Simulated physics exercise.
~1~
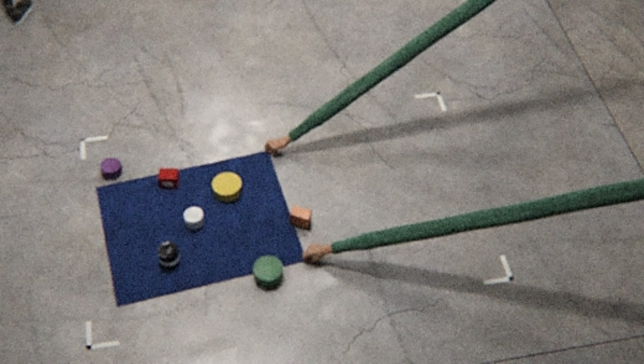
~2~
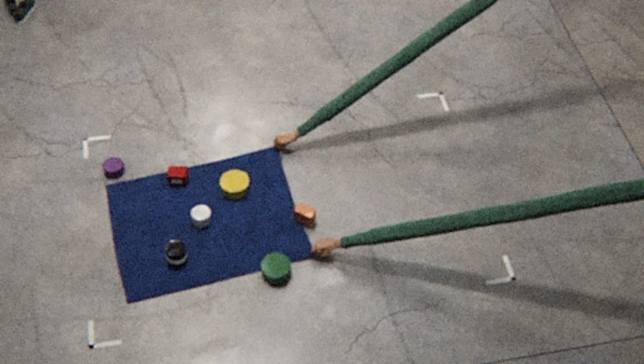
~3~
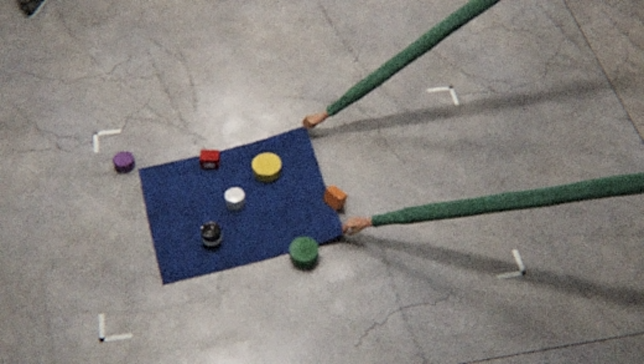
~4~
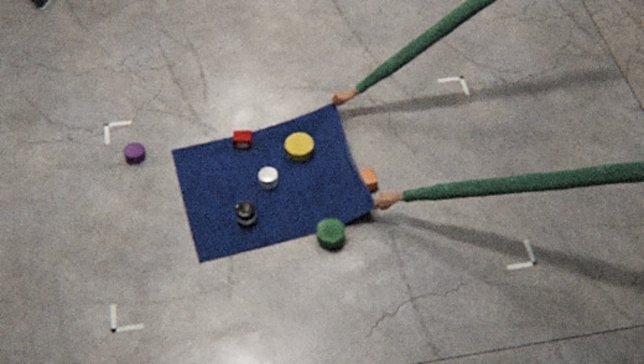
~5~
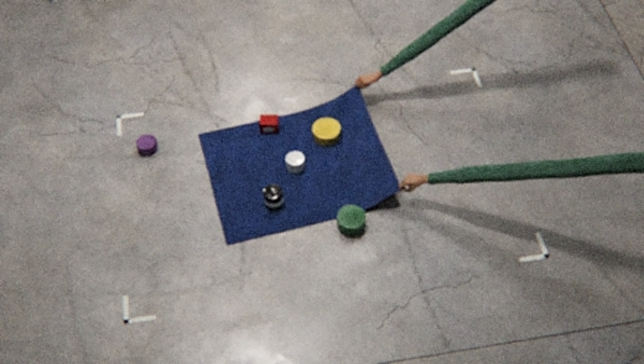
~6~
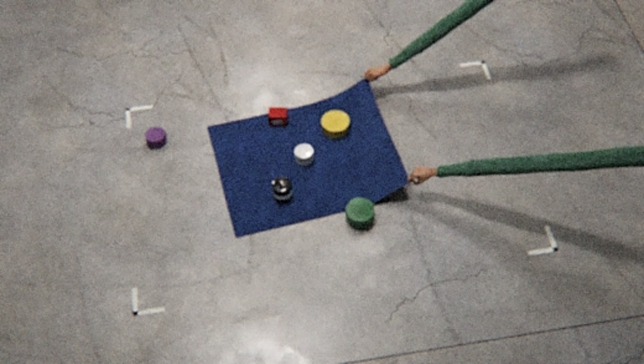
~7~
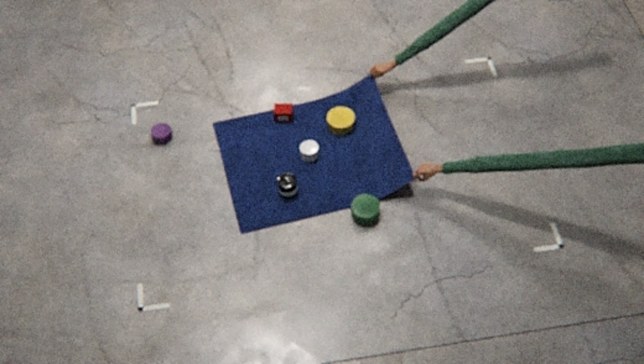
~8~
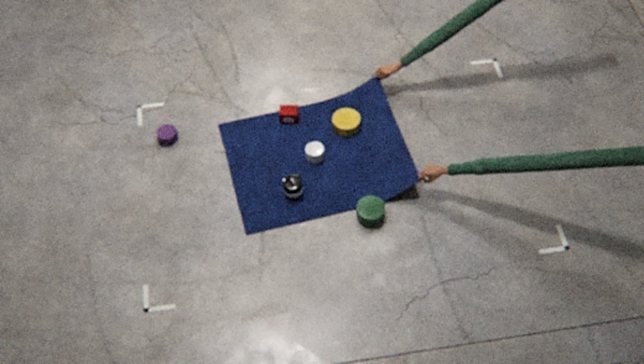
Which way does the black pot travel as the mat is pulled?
The black pot travels to the right, riding along on the blue mat.
